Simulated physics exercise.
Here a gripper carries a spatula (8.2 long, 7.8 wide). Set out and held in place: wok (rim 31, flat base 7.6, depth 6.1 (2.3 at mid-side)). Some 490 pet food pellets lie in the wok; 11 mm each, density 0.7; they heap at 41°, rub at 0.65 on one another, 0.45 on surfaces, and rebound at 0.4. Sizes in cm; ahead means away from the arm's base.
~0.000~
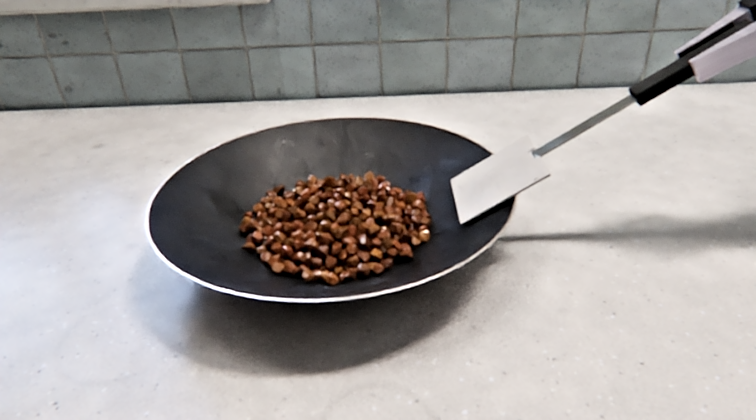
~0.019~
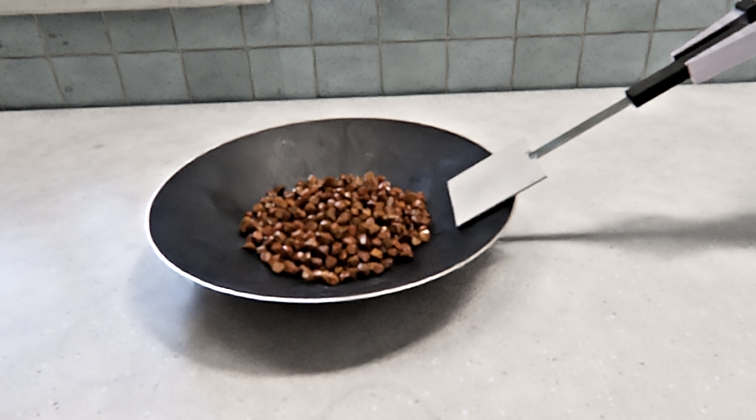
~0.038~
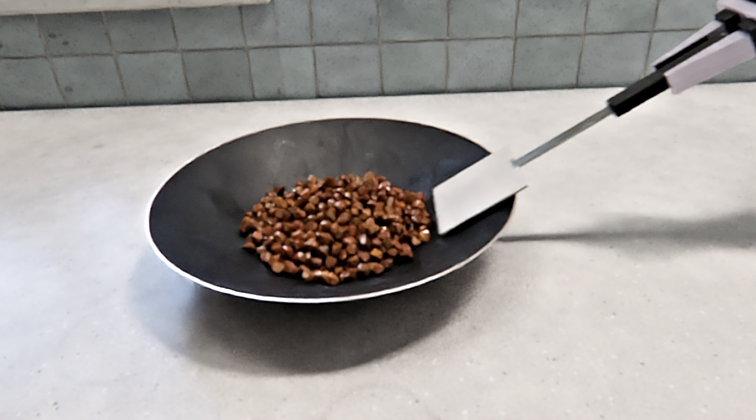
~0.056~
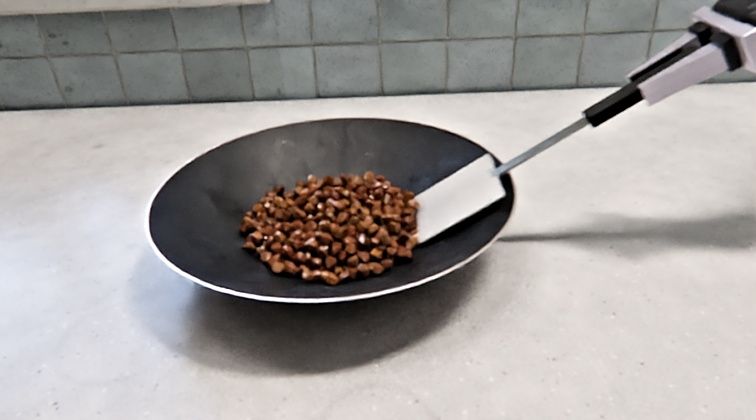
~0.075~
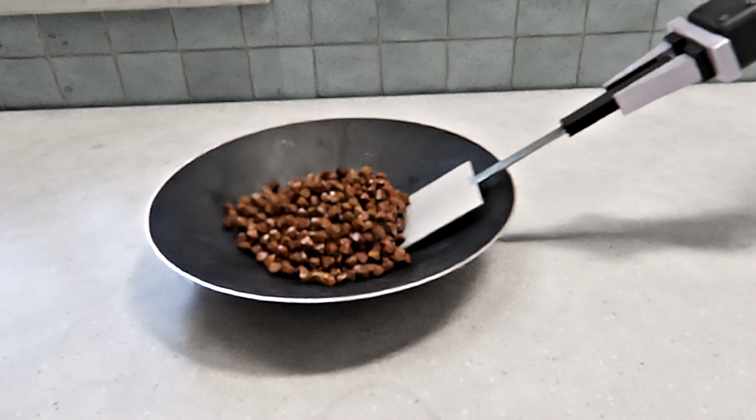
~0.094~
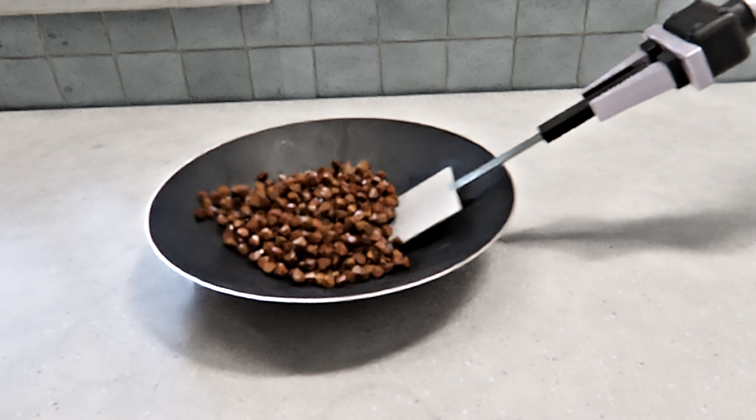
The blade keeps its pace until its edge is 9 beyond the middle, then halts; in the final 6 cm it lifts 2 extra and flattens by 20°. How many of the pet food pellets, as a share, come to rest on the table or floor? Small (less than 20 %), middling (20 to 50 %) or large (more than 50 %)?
On the table or floor the share is middling, 20 to 50 %.
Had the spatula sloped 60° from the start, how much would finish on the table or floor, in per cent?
Then about 35 per cent.
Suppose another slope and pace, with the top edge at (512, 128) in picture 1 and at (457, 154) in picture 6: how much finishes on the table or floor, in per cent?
About 20 per cent.
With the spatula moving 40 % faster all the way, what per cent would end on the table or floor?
In that case some 40 per cent.
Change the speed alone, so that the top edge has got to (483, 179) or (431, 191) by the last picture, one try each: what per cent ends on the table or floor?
About 15 and 30 per cent.
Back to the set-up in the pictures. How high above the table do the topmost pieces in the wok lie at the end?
About 7.5 cm.
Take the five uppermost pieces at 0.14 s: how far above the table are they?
Some 7 cm.
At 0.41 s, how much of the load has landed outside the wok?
Roughly 20 per cent.
After 0.14 s, sloping 33°, highest piece 8 above the table; 489 in the wok, 1 on the blade or in flight.
After 0.19 s, sloping 27°, highest piece 9 above the table; 481 in the wok, 9 on the blade or in flight.
After 0.41 s, sloping 13°, highest piece 8 above the table; 359 in the wok, 106 on the table or floor, 25 on the blade or in flight.
After 1.46 s, sloping 13°, highest piece 7 above the table; 355 in the wok, 135 on the table or floor.
At rest, 355 in the wok, 135 on the table or floor. That is 28 % on the table or floor.
